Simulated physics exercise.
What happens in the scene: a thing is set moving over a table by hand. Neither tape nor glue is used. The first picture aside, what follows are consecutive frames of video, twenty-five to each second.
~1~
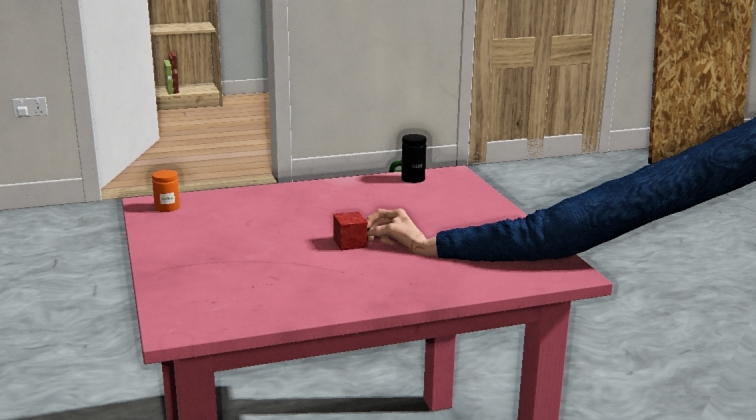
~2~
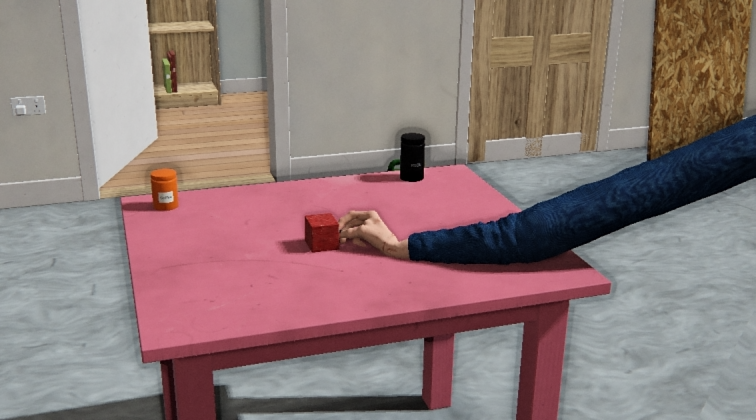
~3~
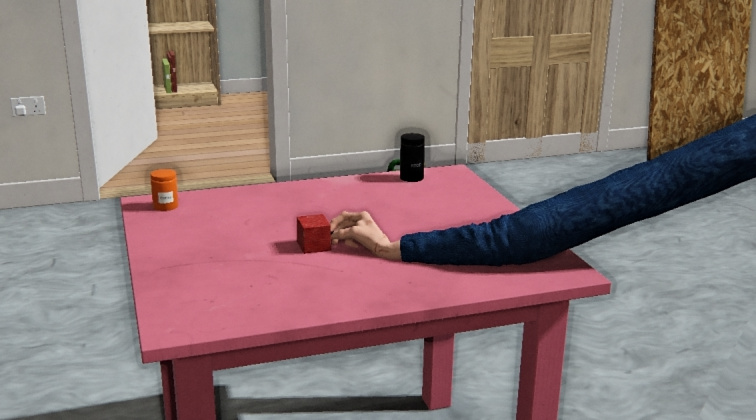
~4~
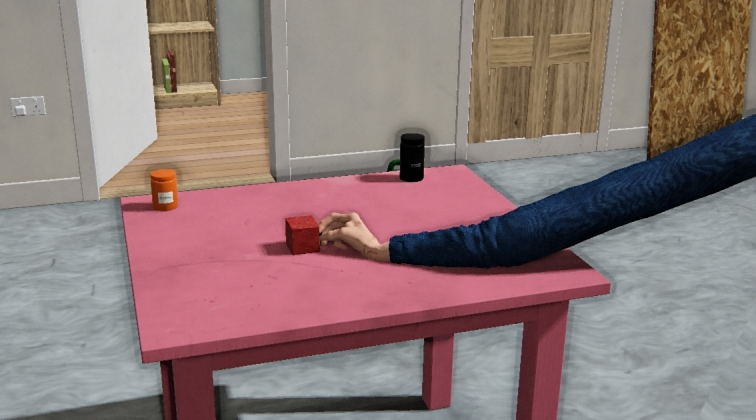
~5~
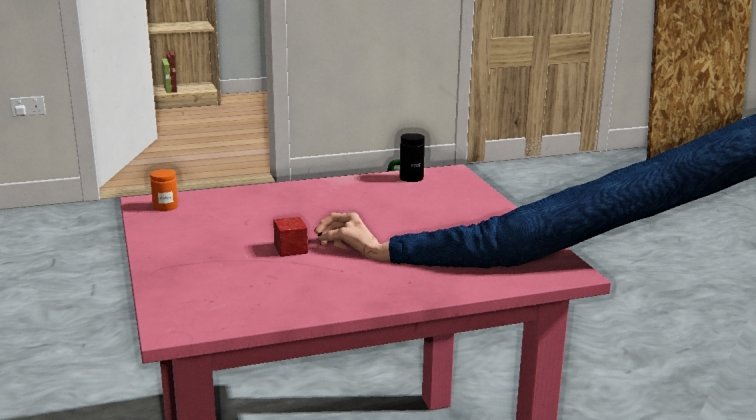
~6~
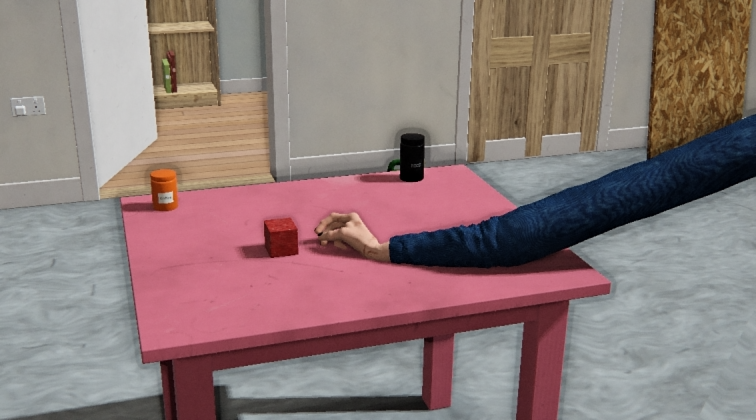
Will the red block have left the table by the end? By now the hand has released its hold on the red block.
No. Does not come off.
Then, 0.24 s later than the last frame, red block moved about its own width near (262, 240).
Then, 0.48 s later than the last frame, red block resting near (262, 240).
When it is over, moved from the start, red block. End places, in pixels of the last picture, red block near (262, 240).
